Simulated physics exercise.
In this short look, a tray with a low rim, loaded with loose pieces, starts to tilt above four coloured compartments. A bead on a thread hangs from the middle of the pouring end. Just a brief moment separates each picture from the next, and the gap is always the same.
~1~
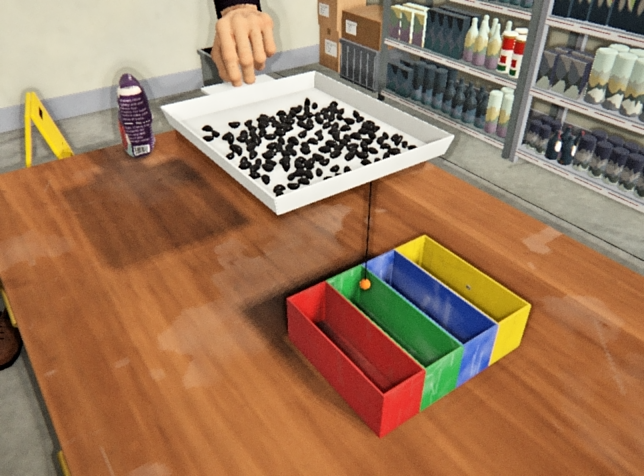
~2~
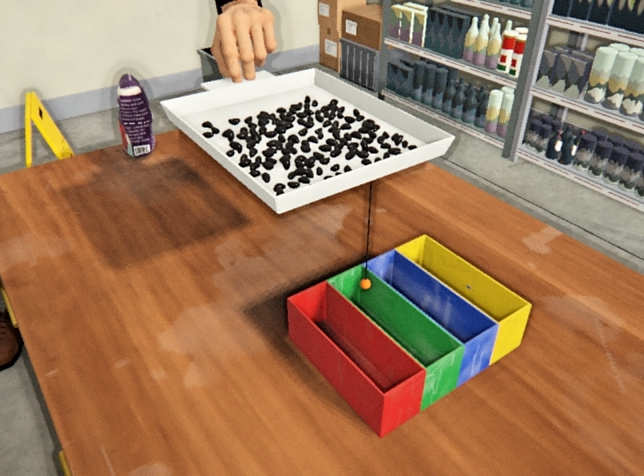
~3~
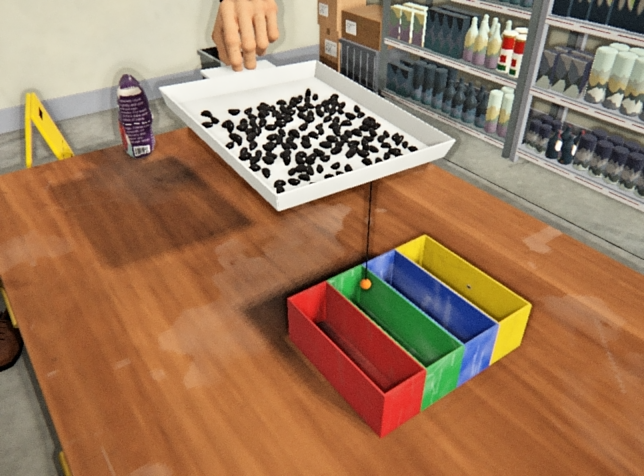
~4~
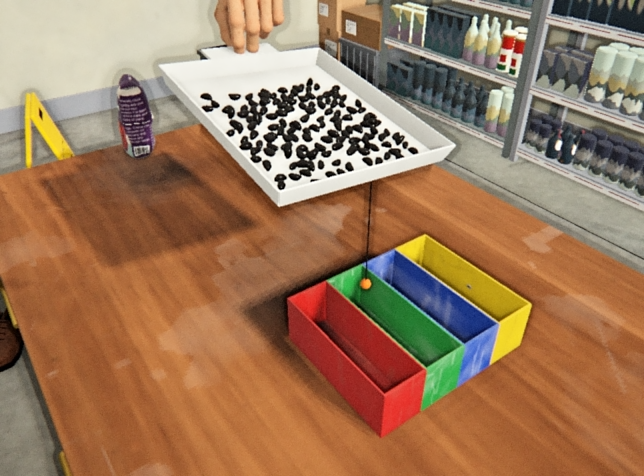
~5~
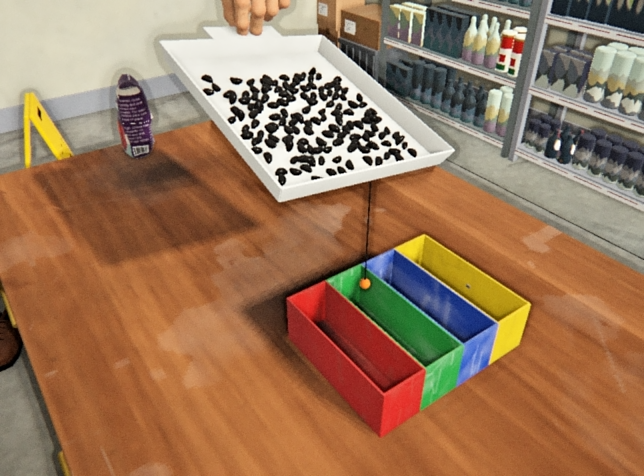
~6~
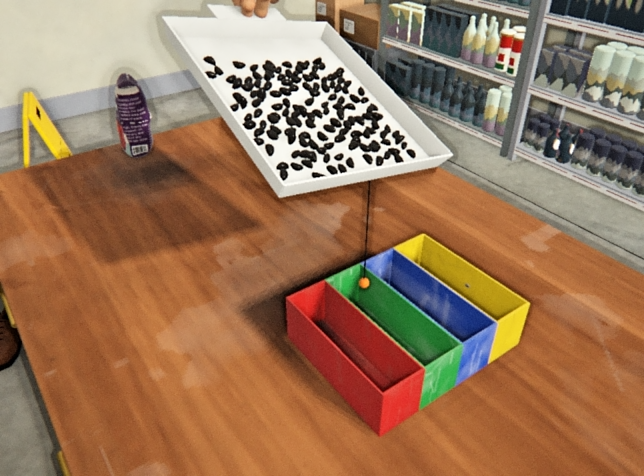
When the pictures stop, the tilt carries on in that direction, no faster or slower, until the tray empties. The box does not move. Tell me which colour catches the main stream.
The yellow cell catches it.
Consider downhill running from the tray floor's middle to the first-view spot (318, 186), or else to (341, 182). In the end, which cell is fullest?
In order, it comes out as the red one and the red one.
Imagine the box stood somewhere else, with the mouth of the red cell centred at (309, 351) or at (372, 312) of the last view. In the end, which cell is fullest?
First try: The yellow one. Second try: The blue cell.
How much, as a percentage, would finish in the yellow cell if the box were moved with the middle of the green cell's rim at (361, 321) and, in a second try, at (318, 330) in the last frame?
Roughly 60% first, roughly 20% second.
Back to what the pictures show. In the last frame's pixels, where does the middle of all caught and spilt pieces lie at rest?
At about (434, 310), give or take.
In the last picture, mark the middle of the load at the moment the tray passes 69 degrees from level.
Look around (384, 130) in the last picture.
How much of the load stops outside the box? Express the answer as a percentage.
Close to 0 in a hundred.
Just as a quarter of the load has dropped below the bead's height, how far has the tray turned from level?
The angle is around 105°.
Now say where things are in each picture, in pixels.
Corners of the pouring end (277, 194) and (446, 135), level; middle of the load (313, 141), black beans; bead on its thread (365, 284); red cell (402, 400); green cell (441, 375); blue cell (477, 352); yellow cell (510, 331), in the first frame.
Corners of the pouring end (278, 193) and (447, 136), level; middle of the load (313, 139), in the second frame.
Corners of the pouring end (279, 191) and (447, 139), tipped barely, lowest at the right corner; middle of the load (313, 135), in the third frame.
Corners of the pouring end (282, 187) and (448, 143), tipped a little, lowest at the right corner; middle of the load (315, 128), in the fourth frame.
Corners of the pouring end (284, 183) and (447, 148), tipped clearly, lowest at the right corner; middle of the load (316, 120), in the fifth frame.
Corners of the pouring end (287, 180) and (446, 152), tipped clearly, lowest at the right corner; middle of the load (318, 113); red cell (402, 399); green cell (441, 373); blue cell (476, 350); yellow cell (509, 329), in the sixth frame.
Just after the last frame, tray tipped steeply; every one on the tray.
A moment on, tray tipped past a quarter turn; roughly half on the tray; roughly a quarter in the yellow cell; about a tenth in the blue cell; just a few in the green cell; roughly a quarter falling or outside the box.
Further on, tray tipped past a quarter turn; roughly half in the yellow cell; roughly a third in the blue cell; about a tenth in the green cell; just a few in the red cell; just a few falling or outside the box.
When it is over, tray tipped past a quarter turn; roughly half in the yellow cell; roughly a third in the blue cell; about a tenth in the green cell; just a few in the red cell; just a few outside the box.
